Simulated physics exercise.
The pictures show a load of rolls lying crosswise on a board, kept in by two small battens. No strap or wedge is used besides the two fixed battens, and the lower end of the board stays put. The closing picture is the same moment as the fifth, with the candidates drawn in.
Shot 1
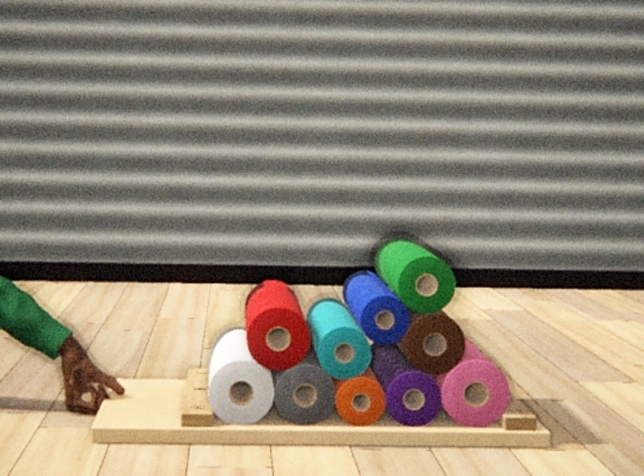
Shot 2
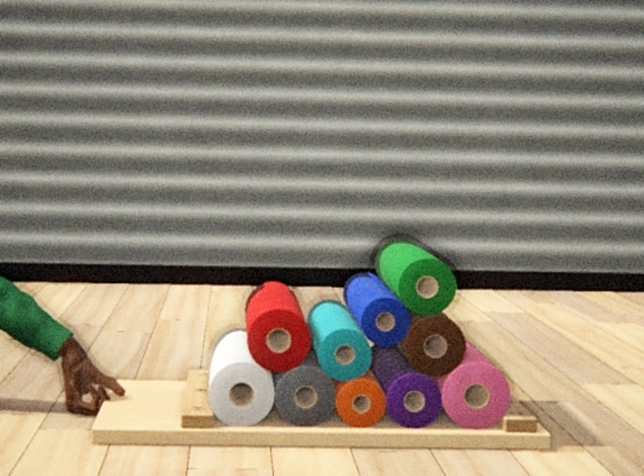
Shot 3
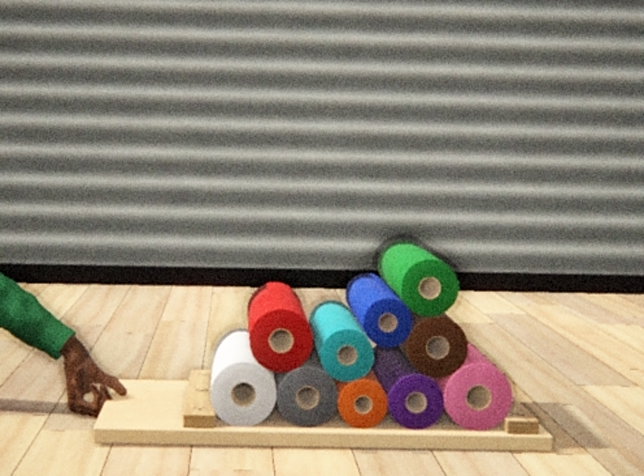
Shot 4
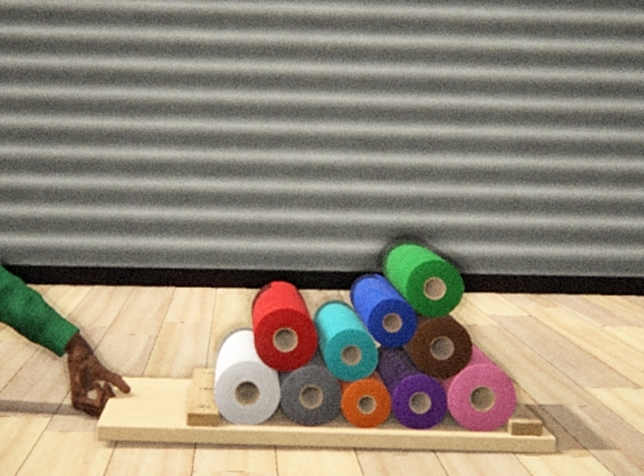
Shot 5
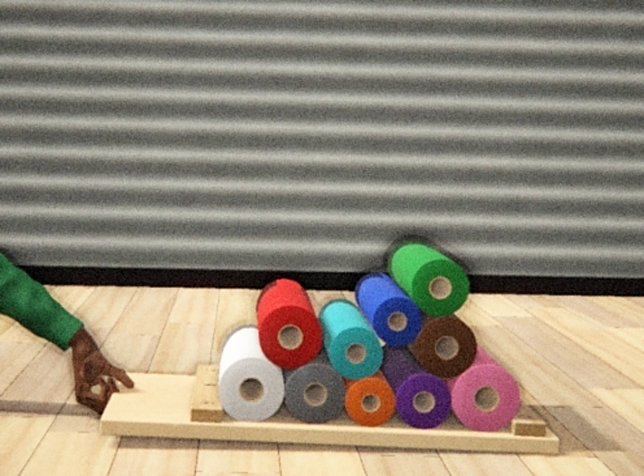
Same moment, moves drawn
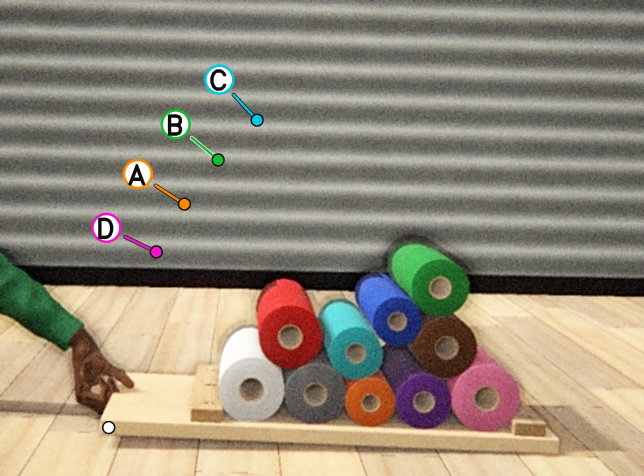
A dark-skinned hand in a green sleeve, at the left, holds the end of a pale wooden board on a plank floor before a grey corrugated wall, seen from a fixed, front-on view. On the board, white, grey, orange, purple and pink rolls lie between battens, with red, turquoise, blue, brown and green ones stacked above. The hand slides the loaded board slightly rightward.
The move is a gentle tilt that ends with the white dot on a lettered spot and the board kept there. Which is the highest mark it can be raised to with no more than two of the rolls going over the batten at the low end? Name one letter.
The highest mark that will do is D.
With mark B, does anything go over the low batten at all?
At B: Yes.
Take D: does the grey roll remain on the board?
The grey roll: Yes.
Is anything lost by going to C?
Yes, at C.
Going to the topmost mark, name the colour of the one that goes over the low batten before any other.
First is the green one.
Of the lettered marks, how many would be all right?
One of them.
On the marked copy, A at (184, 204); B at (218, 160); C at (257, 120); D at (156, 252); the white dot at (109, 428).
With D. Early on, board at 16°.
Further on, board at 25°.
At the end, board at 25°, one over the low batten (green).
As for the rest, A ten over the low batten; B ten over the low batten; C ten over the low batten.
